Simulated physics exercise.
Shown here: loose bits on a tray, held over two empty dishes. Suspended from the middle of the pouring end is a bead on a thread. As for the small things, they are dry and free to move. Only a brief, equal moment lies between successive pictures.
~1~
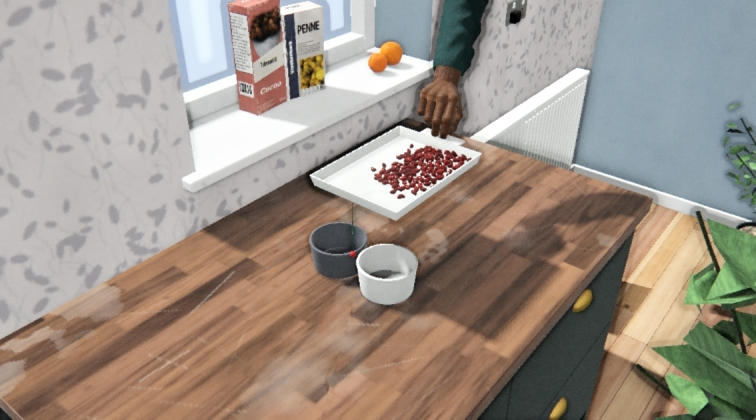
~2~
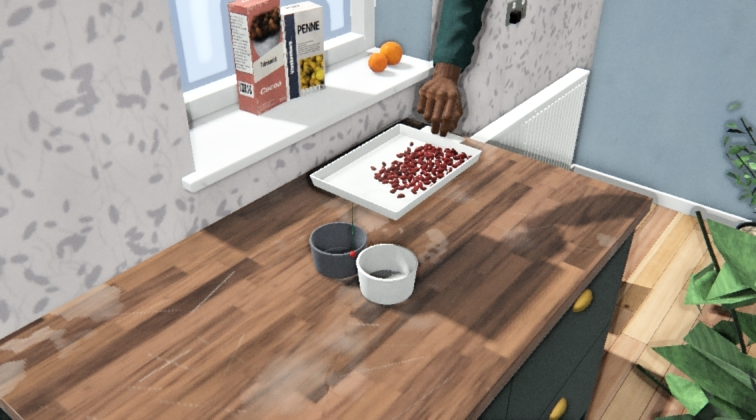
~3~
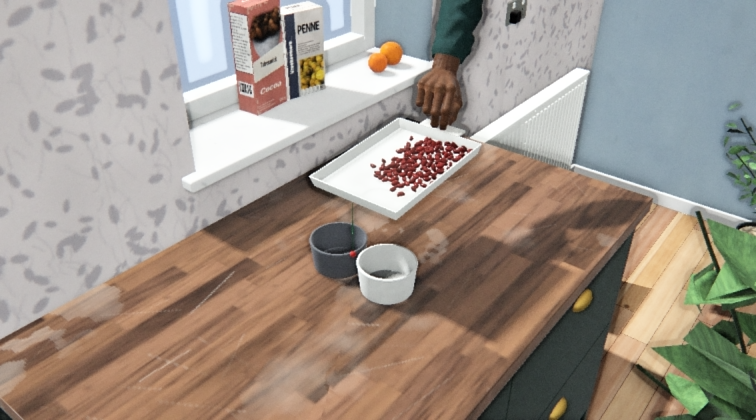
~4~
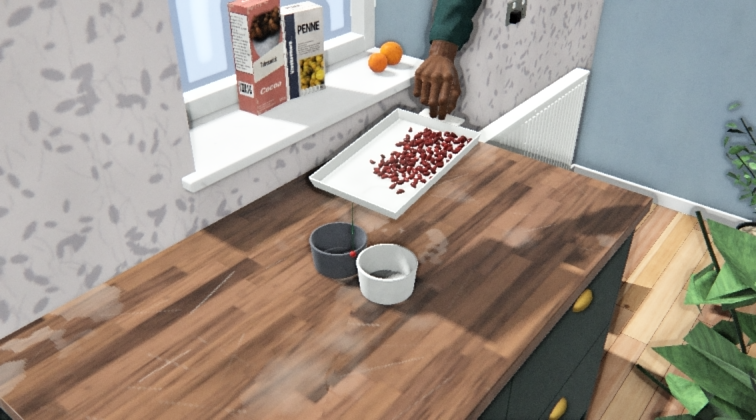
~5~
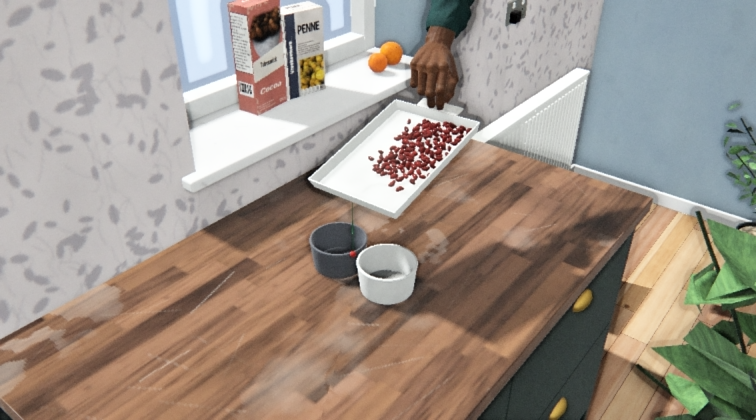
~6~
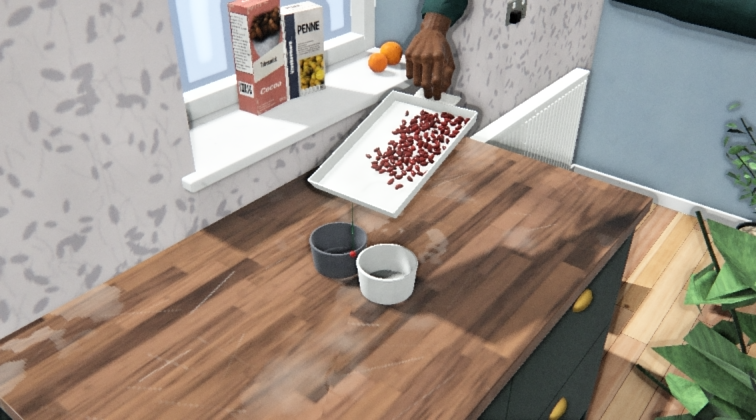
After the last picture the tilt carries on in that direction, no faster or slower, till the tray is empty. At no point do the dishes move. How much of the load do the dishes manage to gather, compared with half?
The greater share ends up outside the dishes.
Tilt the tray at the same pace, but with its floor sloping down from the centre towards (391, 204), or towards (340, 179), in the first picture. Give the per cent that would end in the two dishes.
Somewhere close to 20 % the first time, 60 % the second.
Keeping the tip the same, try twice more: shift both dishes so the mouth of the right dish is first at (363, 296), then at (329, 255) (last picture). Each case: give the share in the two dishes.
80 per cent the first time, 40 per cent the second time.
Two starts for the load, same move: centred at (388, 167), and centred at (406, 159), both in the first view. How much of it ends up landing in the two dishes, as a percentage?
First case: Around 0 %; second case: Around 0 %.
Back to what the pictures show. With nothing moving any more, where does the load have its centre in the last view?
I'd say the middle ends up at about (309, 300).
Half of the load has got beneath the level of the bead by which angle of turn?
The angle is around 100°.
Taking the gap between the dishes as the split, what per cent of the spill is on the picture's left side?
That would be roughly 90 per cent.
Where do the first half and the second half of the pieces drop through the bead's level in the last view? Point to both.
I'd say around (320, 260) at first, then around (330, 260).
Soon, tray tipped steeply; most on the tray; a stray few outside both; a small part in the air.
A while on, tray tipped past a quarter turn; about a third on the tray; a stray few in the right dish; about half outside both; about a quarter in the air.
Towards the end, tray tipped past a quarter turn; a stray few in the right dish; a stray few in the left dish; nearly all outside both.
Finally, tray tipped past a quarter turn; a stray few in the right dish; a stray few in the left dish; nearly all outside both.
